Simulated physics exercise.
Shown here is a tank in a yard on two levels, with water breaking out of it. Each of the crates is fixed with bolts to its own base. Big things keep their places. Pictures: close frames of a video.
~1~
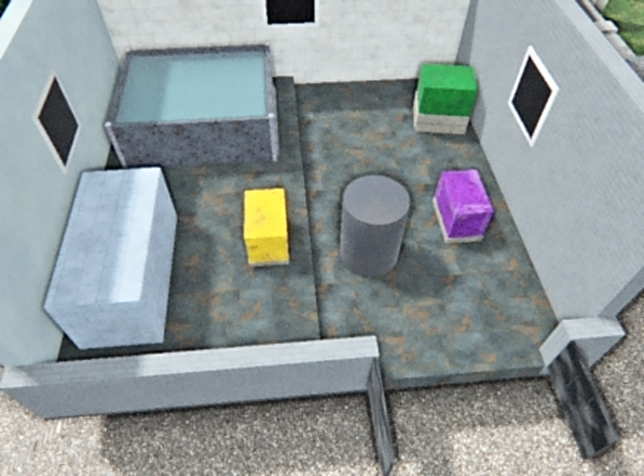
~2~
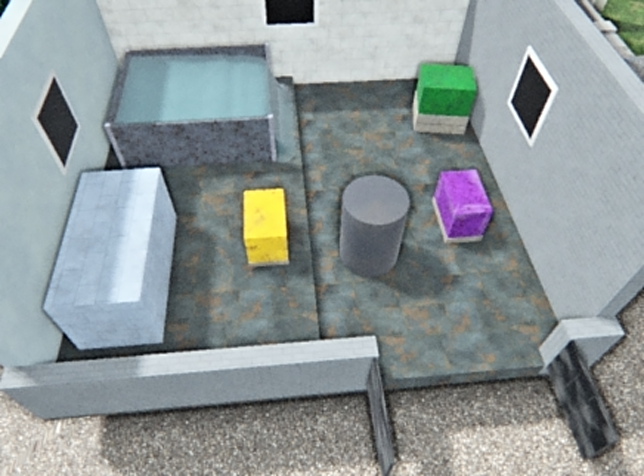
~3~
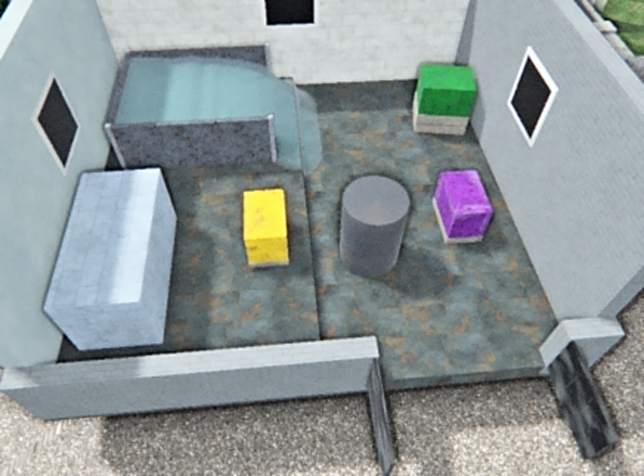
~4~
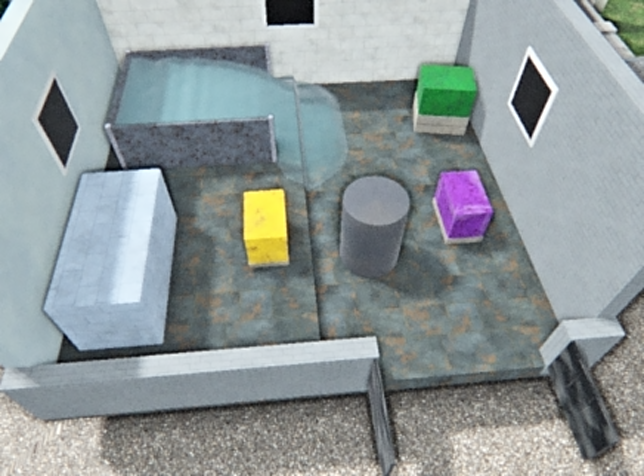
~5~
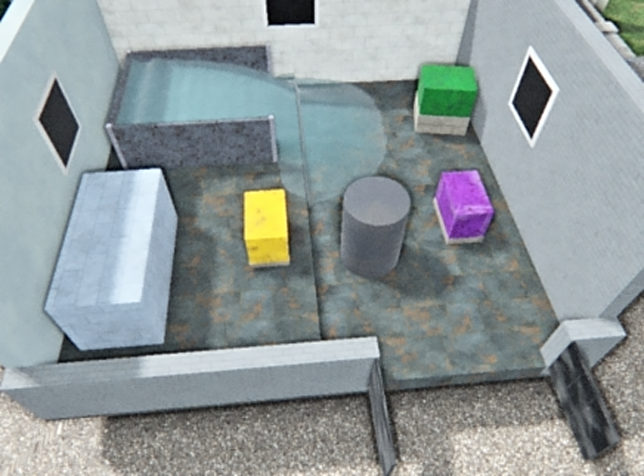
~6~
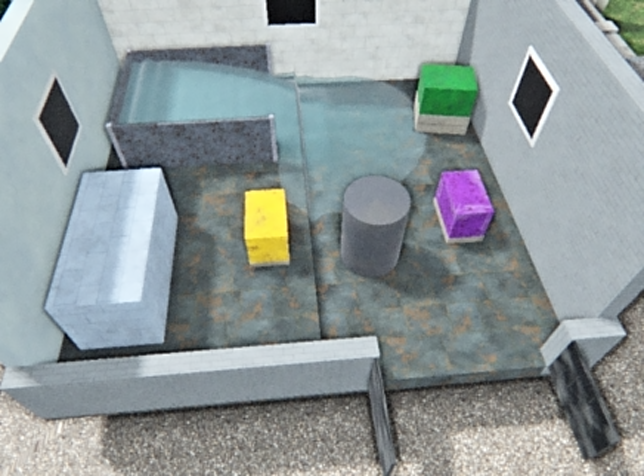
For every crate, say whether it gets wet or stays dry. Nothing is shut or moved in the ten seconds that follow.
As I see it, the yellow crate will be left dry; the purple crate will be left wet; the green crate will be left wet.
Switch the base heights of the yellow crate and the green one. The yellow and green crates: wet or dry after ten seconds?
Result - yellow: Untouched; green: Hit.
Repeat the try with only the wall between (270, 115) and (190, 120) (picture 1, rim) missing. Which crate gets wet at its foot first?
That would be the one in yellow.
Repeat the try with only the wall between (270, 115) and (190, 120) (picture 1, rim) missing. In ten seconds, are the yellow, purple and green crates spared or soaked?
As it turns out, the yellow crate is swamped, the purple crate is swamped, and the green crate stays unwetted.
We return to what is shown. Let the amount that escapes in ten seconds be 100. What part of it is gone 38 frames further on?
Somewhere around 45 per cent, I'd say.
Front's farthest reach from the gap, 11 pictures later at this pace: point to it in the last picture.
The front's farthest point is close to (543, 298).
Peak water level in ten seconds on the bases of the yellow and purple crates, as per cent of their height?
Roughly 70 and 400 per cent respectively.
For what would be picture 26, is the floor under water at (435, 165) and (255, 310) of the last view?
Taking the two points in turn, the first is waterlogged and the second is spared.
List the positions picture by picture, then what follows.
The water tank at (196, 86) is whole and still, in the first frame.
The front is at (278, 85), out from the gap at (269, 106), in the second frame.
Water pours out at (270, 110) and has run to (293, 82), in the third frame.
The front is at (311, 186), out from the gap at (270, 112), in the fourth frame.
The front is at (383, 150), out from the gap at (271, 112), in the fifth frame.
Water pours out at (271, 113) and has run to (410, 105), in the sixth frame.
A moment on, water covers 40 % of the floor; the yellow crate water round its plinth, the purple crate water round its plinth, the green crate water round its plinth.
Next, water covers 50 % of the floor; the yellow crate water round its plinth, the purple crate water round its plinth, the green crate water round its plinth.
Then, water covers 55 % of the floor; the yellow crate water round its plinth, the purple crate water round its plinth, the green crate water round its plinth.
Later, water covers 70 % of the floor; the yellow crate water round its plinth, the purple crate water round its plinth, the green crate water round its plinth.
In the end, water covers 70 % of the floor; the yellow crate stayed above the water, the purple crate was topped, the green crate was topped.
